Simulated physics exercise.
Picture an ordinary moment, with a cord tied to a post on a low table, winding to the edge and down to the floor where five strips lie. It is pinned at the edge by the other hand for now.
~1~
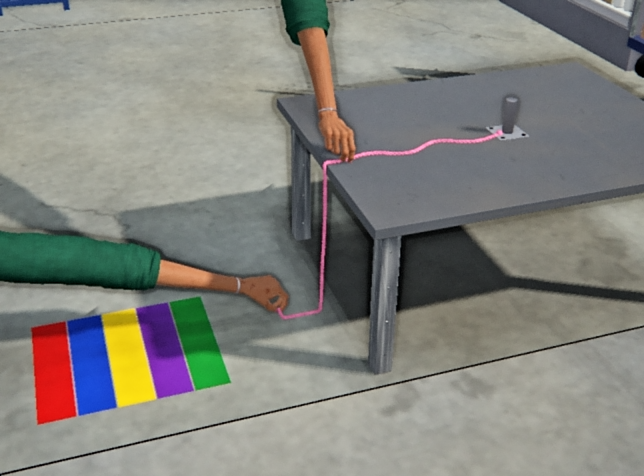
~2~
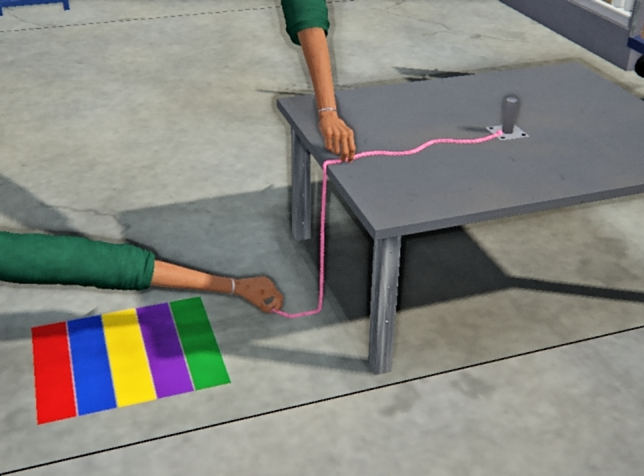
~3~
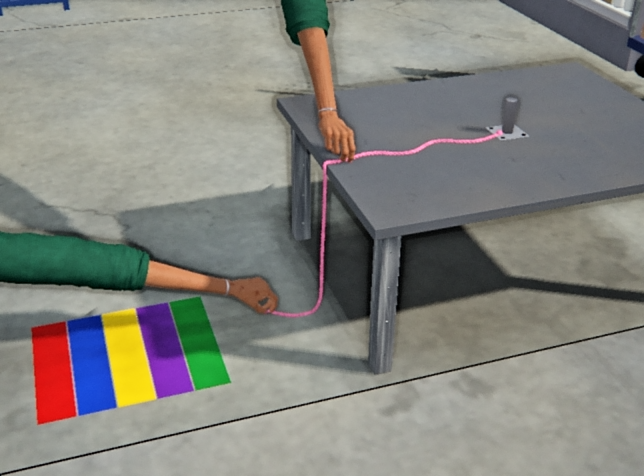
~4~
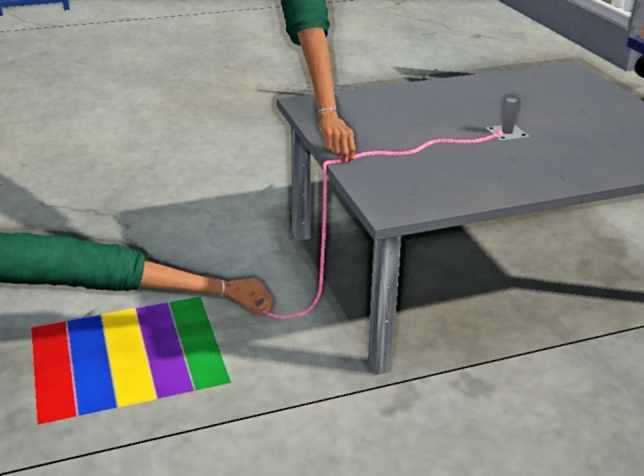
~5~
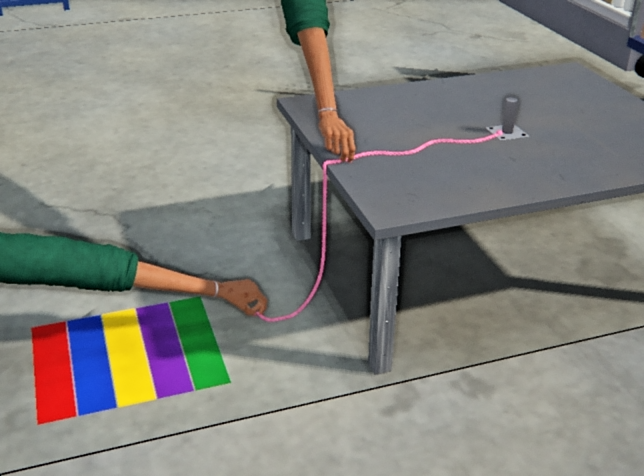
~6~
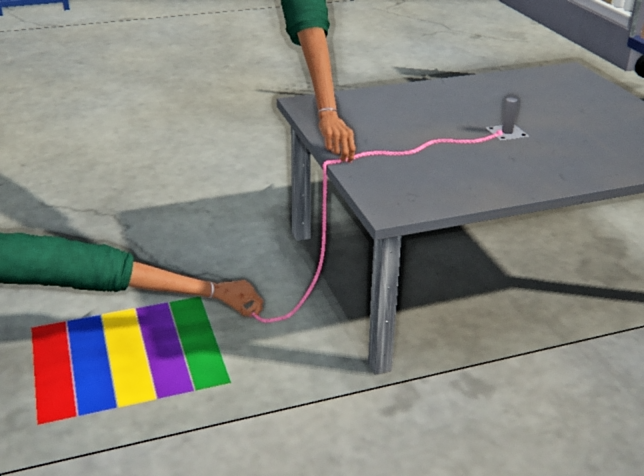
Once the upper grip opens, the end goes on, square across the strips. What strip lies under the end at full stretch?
The purple one.
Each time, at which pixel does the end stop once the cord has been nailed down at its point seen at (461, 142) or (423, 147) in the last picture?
It would be somewhere around (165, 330) the first time and (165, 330) the second.
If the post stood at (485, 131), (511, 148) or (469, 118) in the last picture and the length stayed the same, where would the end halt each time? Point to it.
About (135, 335), then (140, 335), then (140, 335).
Soon after, end near (221, 320); short of the strips.
Then, end near (182, 327); over green.
At full stretch, end near (160, 332); over purple. The purple one.
